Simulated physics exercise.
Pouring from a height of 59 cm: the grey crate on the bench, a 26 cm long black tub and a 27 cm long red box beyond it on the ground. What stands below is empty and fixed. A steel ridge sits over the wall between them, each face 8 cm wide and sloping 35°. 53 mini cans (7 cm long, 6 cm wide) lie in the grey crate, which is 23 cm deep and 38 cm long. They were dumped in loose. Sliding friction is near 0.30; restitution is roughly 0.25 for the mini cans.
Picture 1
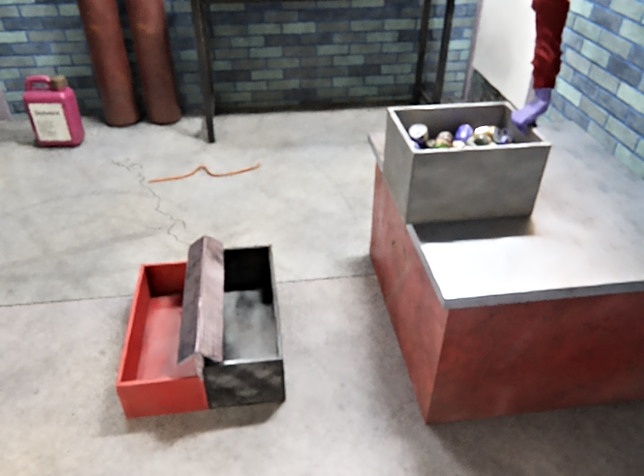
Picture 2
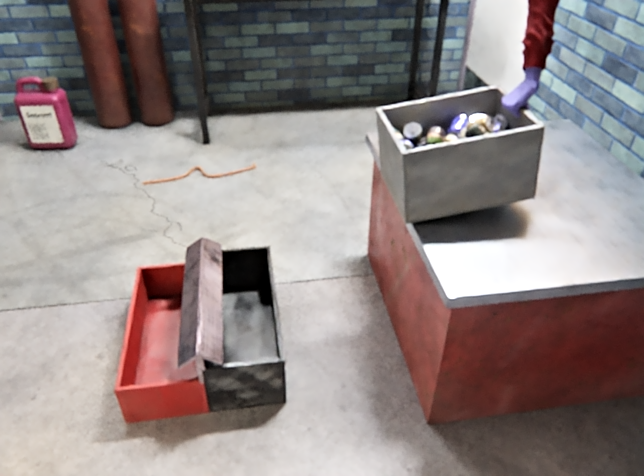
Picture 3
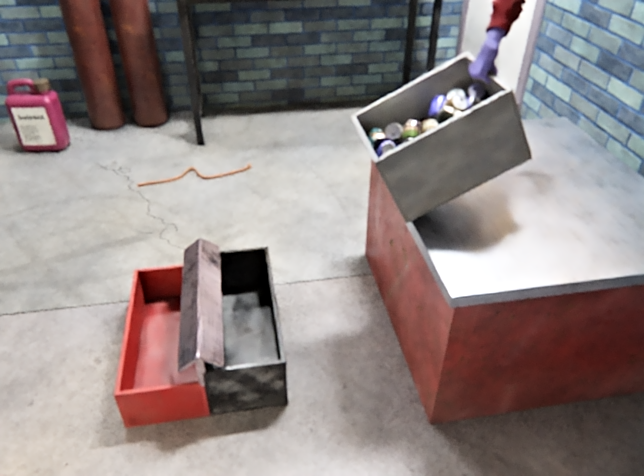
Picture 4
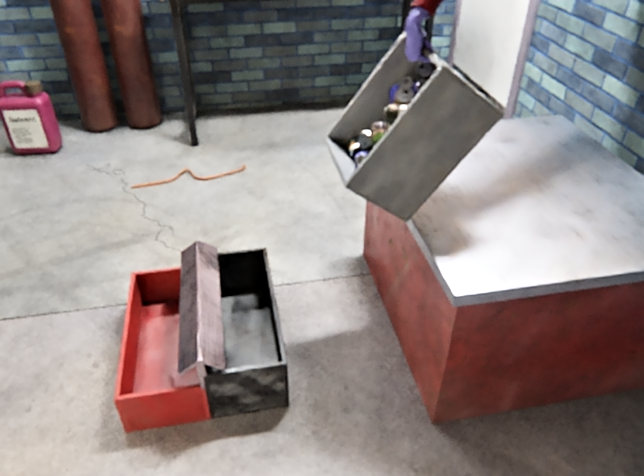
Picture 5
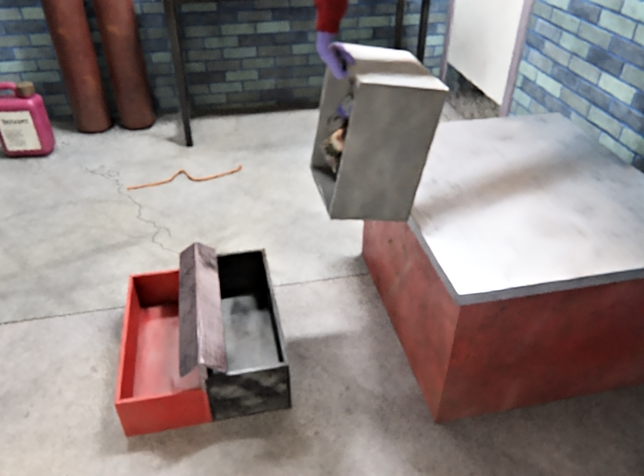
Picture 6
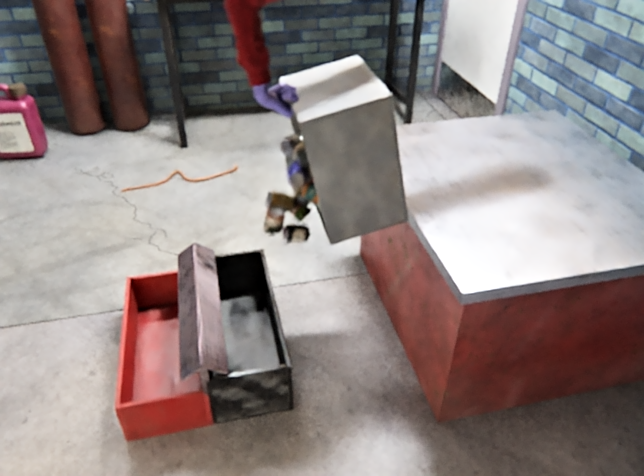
Grey crate of small cans tilting steadily leftward off a bench in a purple-gloved hand, the first cans tumbling out.
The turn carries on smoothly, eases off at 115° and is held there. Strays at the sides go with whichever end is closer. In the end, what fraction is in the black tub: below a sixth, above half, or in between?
Expect more than half of the load in the black tub.
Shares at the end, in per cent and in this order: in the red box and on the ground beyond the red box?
Roughly 5 and 0 per cent.
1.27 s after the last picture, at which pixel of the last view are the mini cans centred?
Around (249, 339).
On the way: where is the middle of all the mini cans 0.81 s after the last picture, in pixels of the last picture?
At about (251, 341).
Then, 0.20 s after the last picture, tilt 115°; 17 still in the grey crate, 9 in the black tub and 27 in the air.
Then, 0.46 s after the last picture, tilt 115°; 3 still in the grey crate, 32 in the black tub, 3 on the ground short of the black tub and 15 in the air.
Then, 0.81 s after the last picture, tilt 115°; 40 in the black tub, 2 in the red box, 8 on the ground short of the black tub and 3 in the air.
Final count (1.27 s after the last picture), 42 in the black tub, 2 in the red box and 9 on the ground short of the black tub. Asked share, 42 of 53, 79 per cent.
